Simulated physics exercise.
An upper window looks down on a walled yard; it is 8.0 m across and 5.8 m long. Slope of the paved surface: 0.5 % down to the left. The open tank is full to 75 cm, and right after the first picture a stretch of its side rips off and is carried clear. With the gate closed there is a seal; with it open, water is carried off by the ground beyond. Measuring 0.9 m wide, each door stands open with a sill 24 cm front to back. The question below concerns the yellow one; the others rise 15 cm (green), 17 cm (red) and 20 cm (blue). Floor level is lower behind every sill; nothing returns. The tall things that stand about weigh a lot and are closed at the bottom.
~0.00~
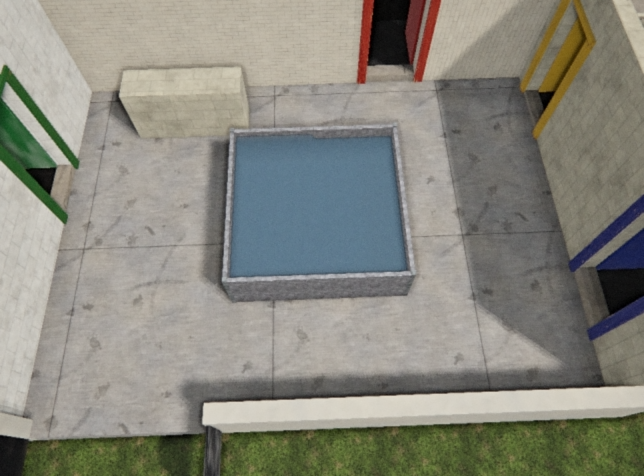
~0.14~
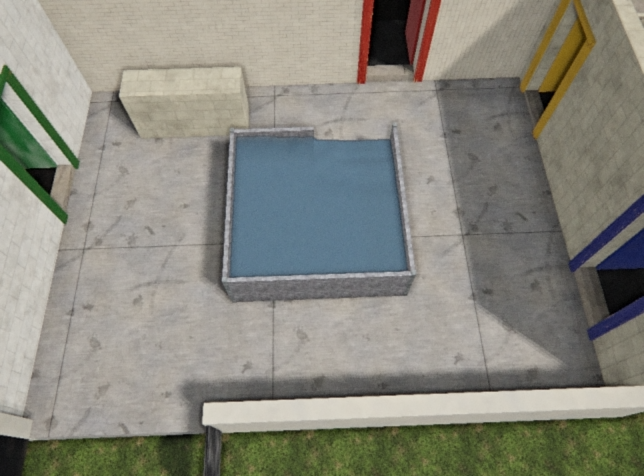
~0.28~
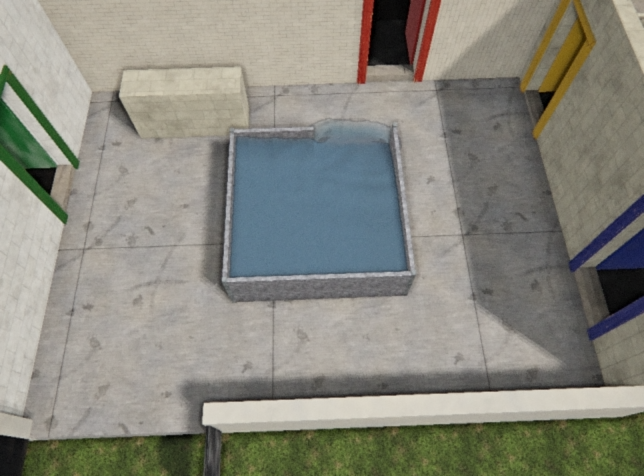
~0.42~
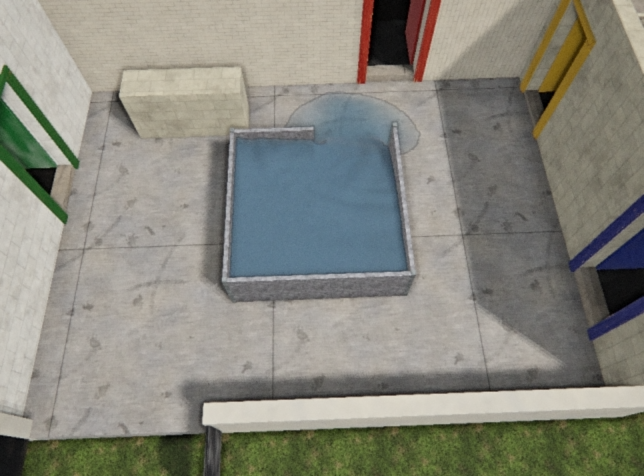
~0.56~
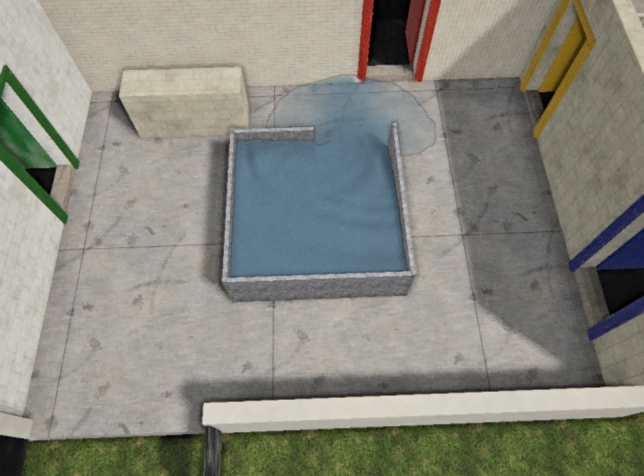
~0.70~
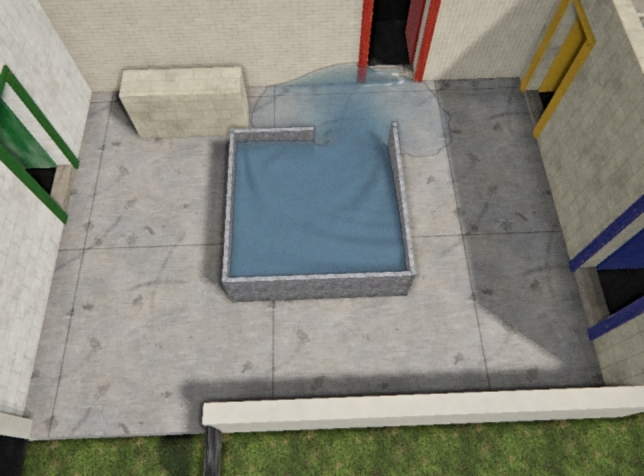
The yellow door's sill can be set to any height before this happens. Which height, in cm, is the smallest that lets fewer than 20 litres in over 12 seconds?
The smallest is roughly 27 cm.
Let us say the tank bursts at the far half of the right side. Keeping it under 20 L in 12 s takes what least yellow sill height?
Near 32 cm.
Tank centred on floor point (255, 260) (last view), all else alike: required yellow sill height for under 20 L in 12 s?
Minimum: Approx. 27 cm.
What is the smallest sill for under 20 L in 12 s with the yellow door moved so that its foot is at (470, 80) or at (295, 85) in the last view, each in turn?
Roughly 17 cm for the first and 31 cm for the second.
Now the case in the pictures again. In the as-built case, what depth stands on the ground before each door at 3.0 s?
In cm: Green 2, yellow 25, red 33, blue 0.
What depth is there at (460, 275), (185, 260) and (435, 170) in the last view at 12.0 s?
Taking the spots in order: About 7, 5 and 2 centimetres.
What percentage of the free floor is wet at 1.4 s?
Around 15 per cent of the free floor.
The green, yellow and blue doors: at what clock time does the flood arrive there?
Green 3.0 s, yellow 1.8 s, blue 3.4 s.
After 1.4 s water covers 15 % of the floor, deepest (49 cm) near (344, 91); it has not reached the yellow door.
After 3.0 s water covers 35 % of the floor, deepest (44 cm) near (93, 93); 25 cm at the yellow door, 118 litres in over its 7 cm sill.
After 12.0 s water covers 100 % of the floor, deepest (14 cm) near (23, 419); 10 cm at the yellow door, 544 litres in over its 7 cm sill.
At the yellow door as built, the water arrived by 1.8 s and peaked near 26 cm at 2.6 s.
With a sill of 22.5 cm, 57 litres would have come in within the 12 s; with 30 cm, 10 litres. So under 20 litres takes about 27 cm.
